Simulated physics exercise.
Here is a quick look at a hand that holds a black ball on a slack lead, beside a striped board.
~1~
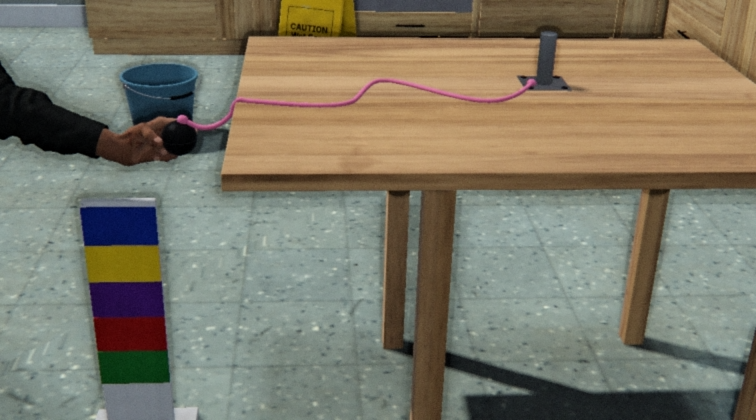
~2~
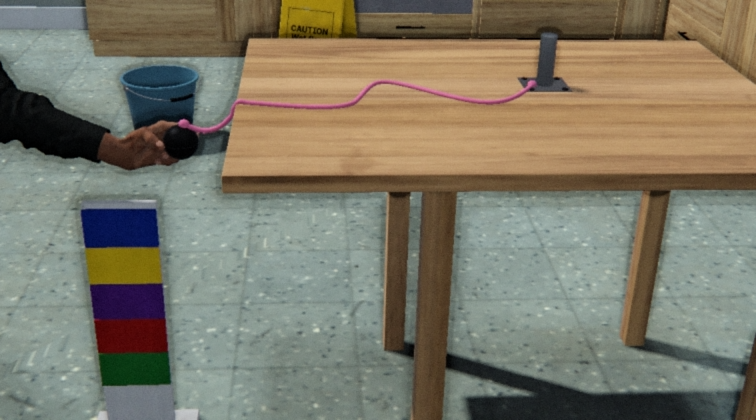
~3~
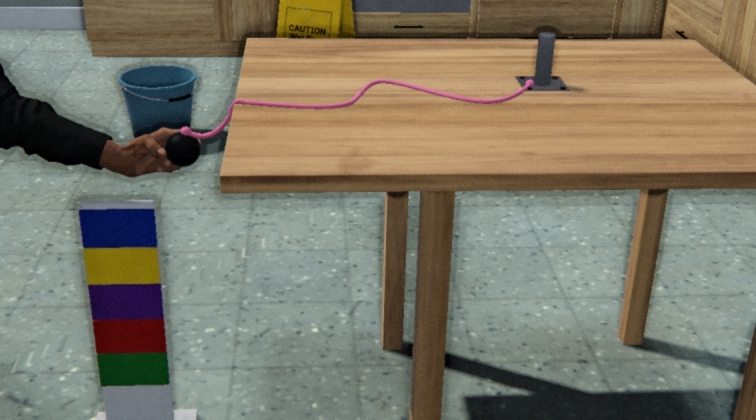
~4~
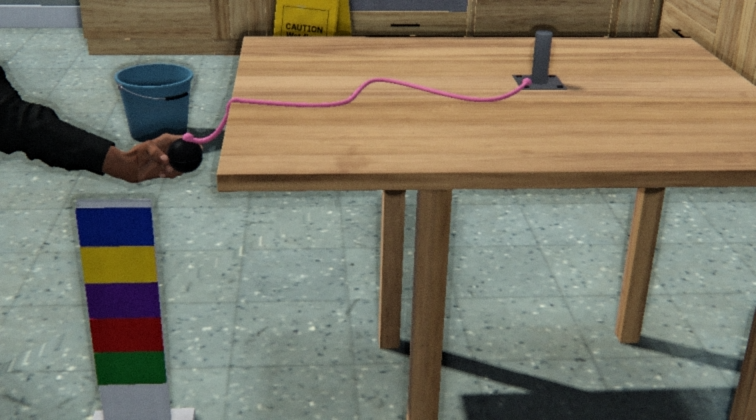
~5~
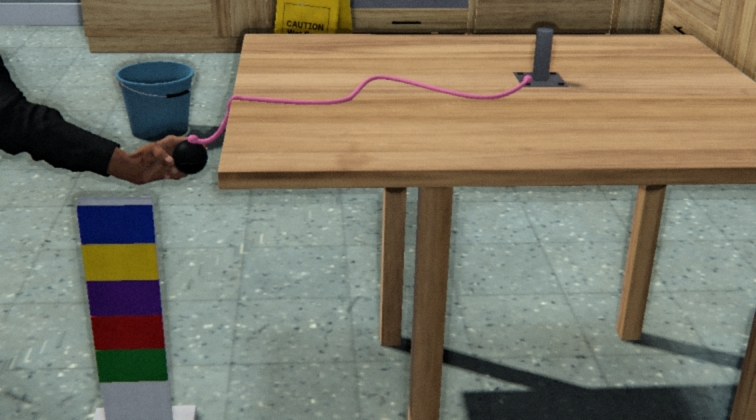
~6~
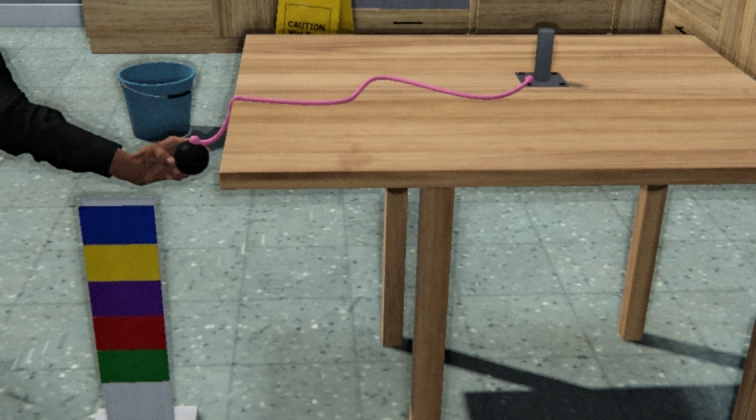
A hand holding a black ball on a slack pink cord lowers slightly beside a table.
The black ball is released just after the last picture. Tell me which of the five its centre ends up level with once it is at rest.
Its centre ends up level with yellow.
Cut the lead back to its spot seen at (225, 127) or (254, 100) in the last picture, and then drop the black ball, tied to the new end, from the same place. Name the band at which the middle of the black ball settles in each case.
Blue; higher than all five.
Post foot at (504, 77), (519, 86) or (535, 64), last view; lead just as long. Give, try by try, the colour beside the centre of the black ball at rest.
Post by post, in the given order: Purple; purple; yellow.
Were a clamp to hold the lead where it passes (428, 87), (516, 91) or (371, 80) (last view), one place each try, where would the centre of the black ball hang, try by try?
In order of the tries: About (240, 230), about (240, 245), about (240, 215).
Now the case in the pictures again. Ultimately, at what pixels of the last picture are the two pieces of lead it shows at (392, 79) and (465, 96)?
Near (348, 88) and (432, 84).
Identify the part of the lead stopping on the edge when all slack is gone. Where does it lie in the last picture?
Spot: Approx. (327, 103).
Soon after, ball near (228, 254); level with yellow.
After that, ball near (244, 256); level with yellow.
In the end, ball near (239, 258); level with yellow. At yellow.
